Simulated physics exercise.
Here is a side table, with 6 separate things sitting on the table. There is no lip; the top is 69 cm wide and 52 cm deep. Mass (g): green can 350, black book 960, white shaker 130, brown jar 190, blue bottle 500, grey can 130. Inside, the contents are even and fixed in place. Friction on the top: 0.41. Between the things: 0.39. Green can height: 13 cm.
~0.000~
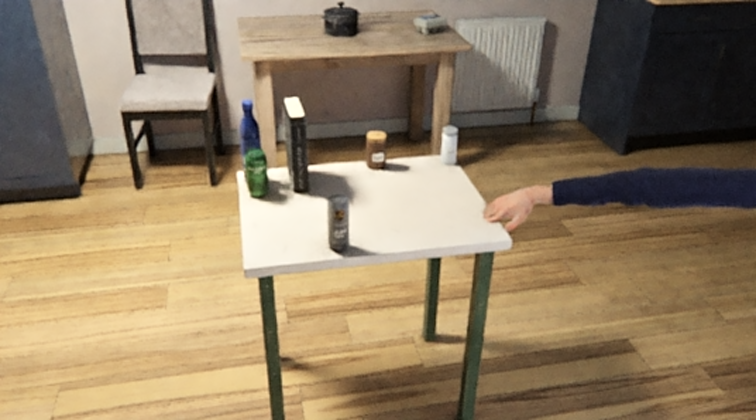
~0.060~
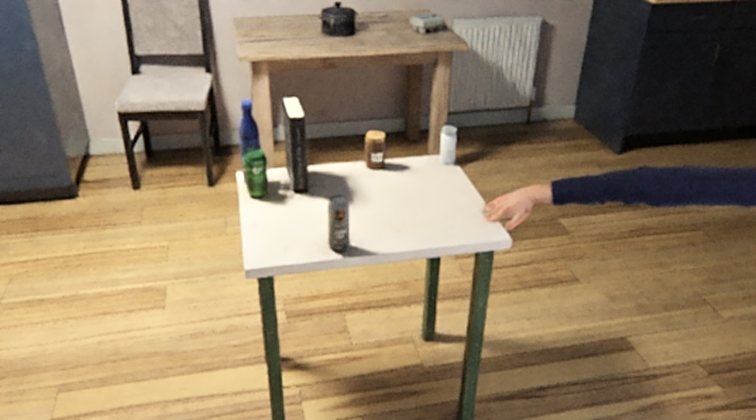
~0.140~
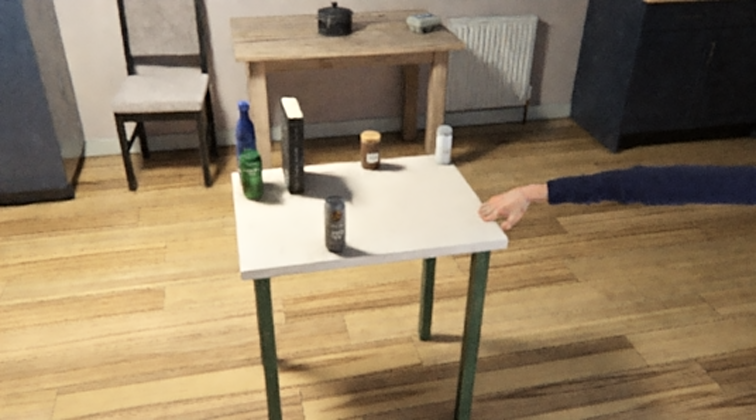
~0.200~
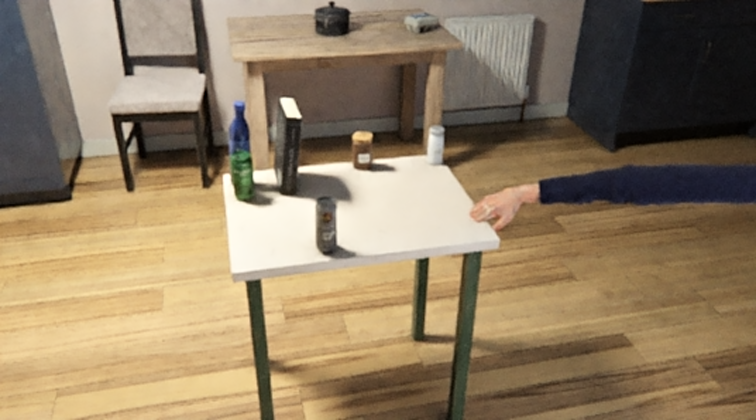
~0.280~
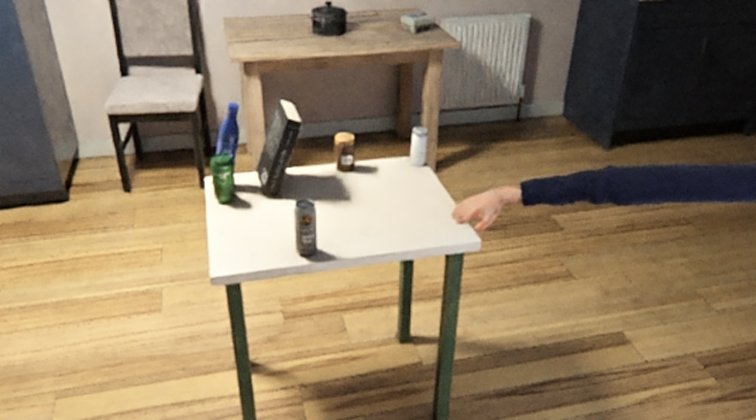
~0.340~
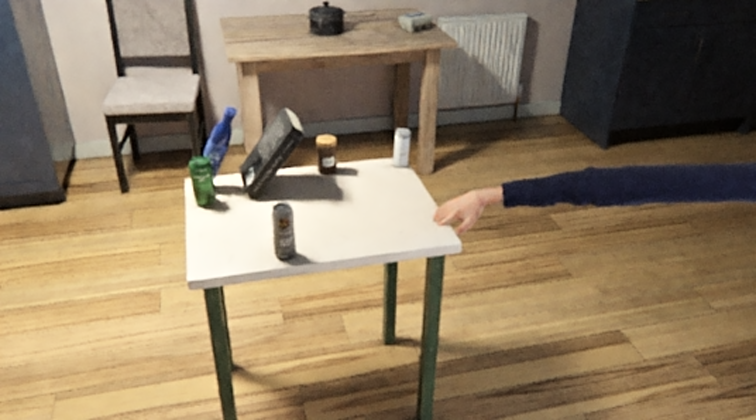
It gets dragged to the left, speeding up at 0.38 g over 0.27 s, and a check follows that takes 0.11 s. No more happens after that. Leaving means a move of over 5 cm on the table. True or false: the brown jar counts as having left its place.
False.
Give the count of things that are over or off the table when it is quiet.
The count comes out at 5.
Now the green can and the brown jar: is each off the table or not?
The green can is not kept in bounds, the brown jar is kept in bounds.
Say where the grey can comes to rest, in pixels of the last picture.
My guess is roughly (216, 255).
By 0.44 s, table shifted 19 cm; brown jar 2 cm from its spot near (307, 157); black book tilted 64°; blue bottle tilted 36°.
By 0.64 s, table shifted 19 cm; green can now off the table; brown jar 2 cm from its spot near (307, 157); grey can on its side.
By 0.84 s, table shifted 19 cm; brown jar 2 cm from its spot near (307, 157); blue bottle on its side; grey can on its side.
When it is over (1.4 s), off the table, green can; lying over on the table, black book, white shaker, blue bottle and grey can; the last one within 5 cm of the start. In the last view, brown jar near (307, 157).
